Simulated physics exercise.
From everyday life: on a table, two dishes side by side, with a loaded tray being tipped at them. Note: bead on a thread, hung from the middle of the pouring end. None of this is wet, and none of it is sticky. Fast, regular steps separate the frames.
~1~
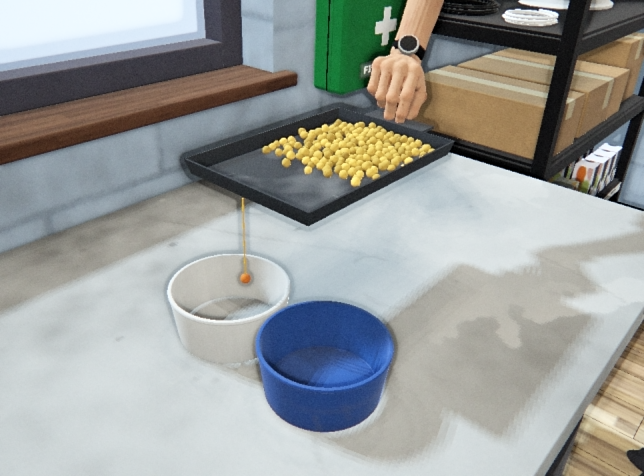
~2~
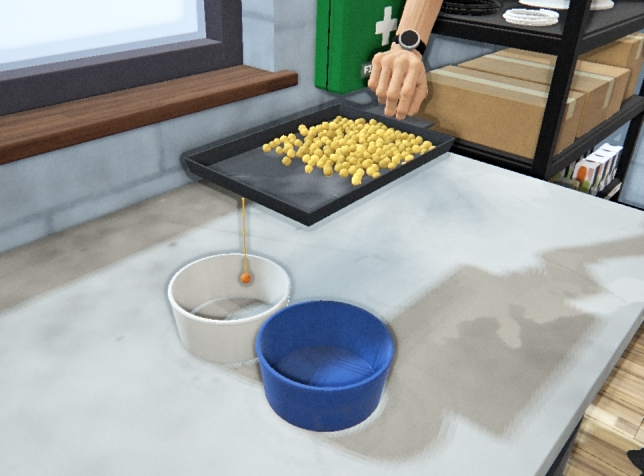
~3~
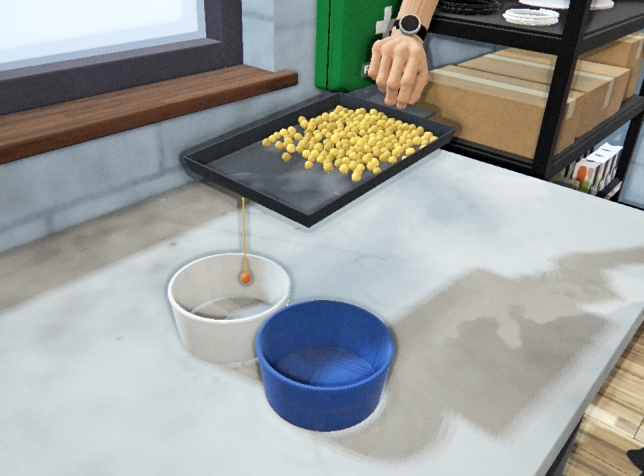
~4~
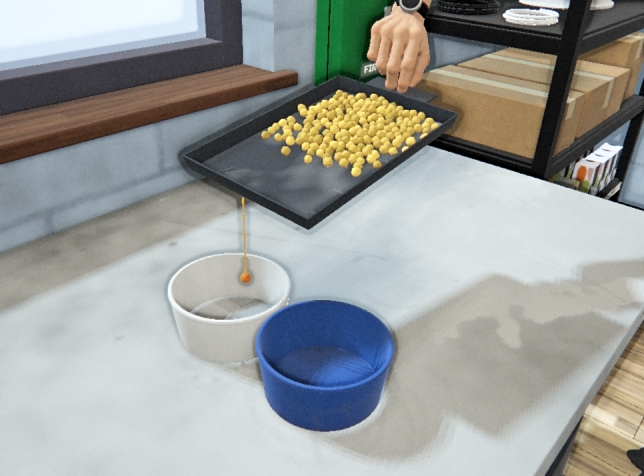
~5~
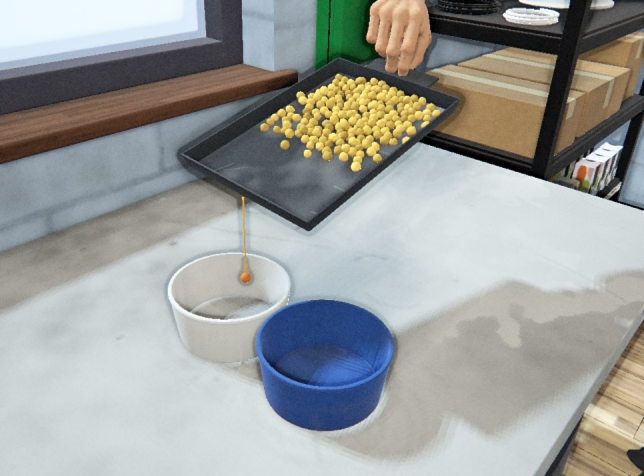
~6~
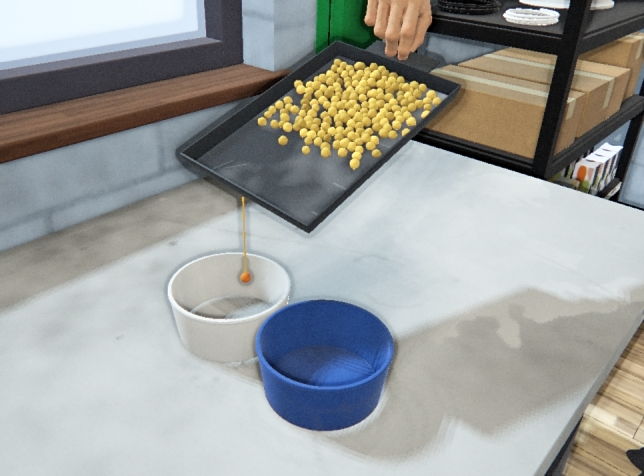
A dark tray loaded with small yellow balls starts out nearly level above a white dish and a blue dish, a hand at its far edge. The hand raises that edge steadily, tilting the tray more steeply toward its near end, while the dishes and the hanging orange bead stay still.
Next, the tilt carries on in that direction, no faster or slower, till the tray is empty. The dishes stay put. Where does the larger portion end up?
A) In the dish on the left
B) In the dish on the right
(B) In the dish on the right.
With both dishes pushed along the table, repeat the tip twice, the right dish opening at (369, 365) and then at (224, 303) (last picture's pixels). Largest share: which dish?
In order of the tries: The dish on the left side, then the dish on the right side.
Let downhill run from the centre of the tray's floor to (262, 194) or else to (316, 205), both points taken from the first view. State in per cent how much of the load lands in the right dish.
The first gives 20 %, the second 90 %.
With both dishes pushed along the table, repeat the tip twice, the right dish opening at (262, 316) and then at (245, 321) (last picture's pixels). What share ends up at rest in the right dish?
Close to 80 in a hundred first, close to 80 in a hundred second.
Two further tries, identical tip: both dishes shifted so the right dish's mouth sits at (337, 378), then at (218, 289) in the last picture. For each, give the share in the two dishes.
You'd get 90 per cent first and 20 per cent second.
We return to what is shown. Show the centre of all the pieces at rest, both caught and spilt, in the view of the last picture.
Close to (284, 378) in the last view.
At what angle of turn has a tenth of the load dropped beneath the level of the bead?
Near 65 degrees.
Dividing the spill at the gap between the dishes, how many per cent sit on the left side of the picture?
Reading: Around 100 %.
Soon, tray tipped steeply; most on the tray; a stray few in the right dish; a stray few outside both; about a quarter in the air.
A while on, tray tipped right over; about a quarter on the tray; about a third in the right dish; a small part in the left dish; about a quarter outside both; a small part in the air.
Towards the end, tray tipped past a quarter turn; about half in the right dish; about a quarter in the left dish; about a quarter outside both.
Finally, tray tipped past a quarter turn; about half in the right dish; about a quarter in the left dish; about a quarter outside both.
